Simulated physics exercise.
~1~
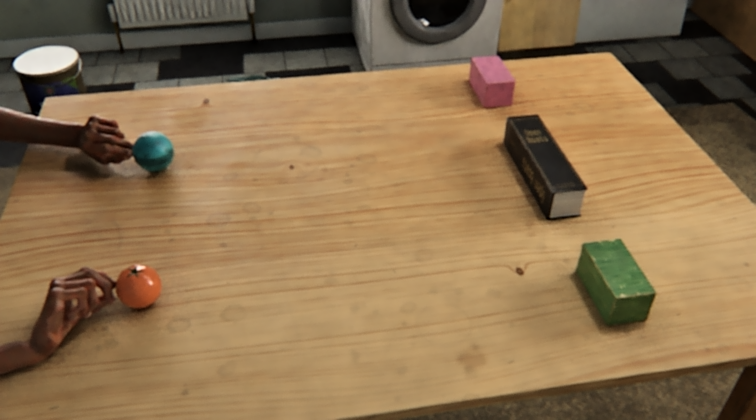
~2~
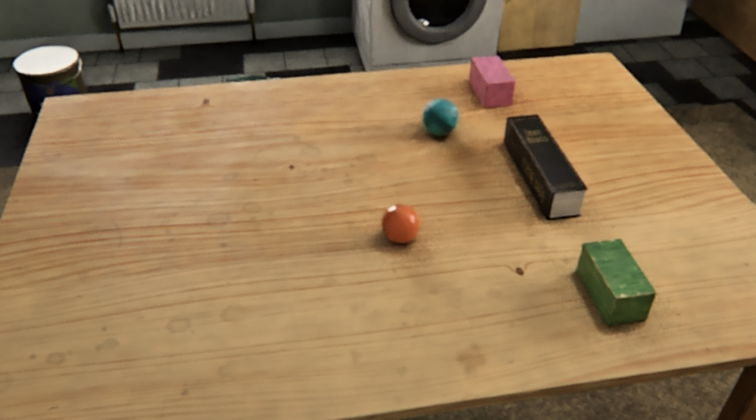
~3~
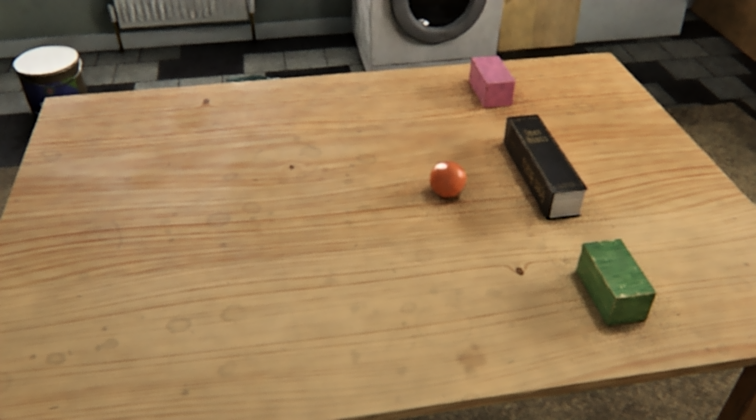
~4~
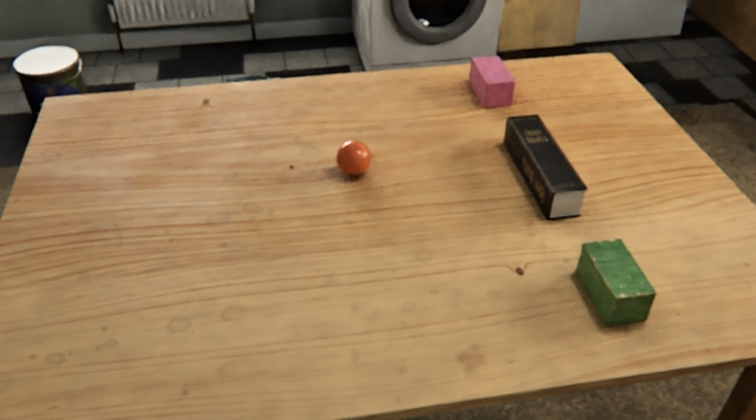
Two hands release a turquoise ball, which passes between blocks, and a tomato, which rebounds left.
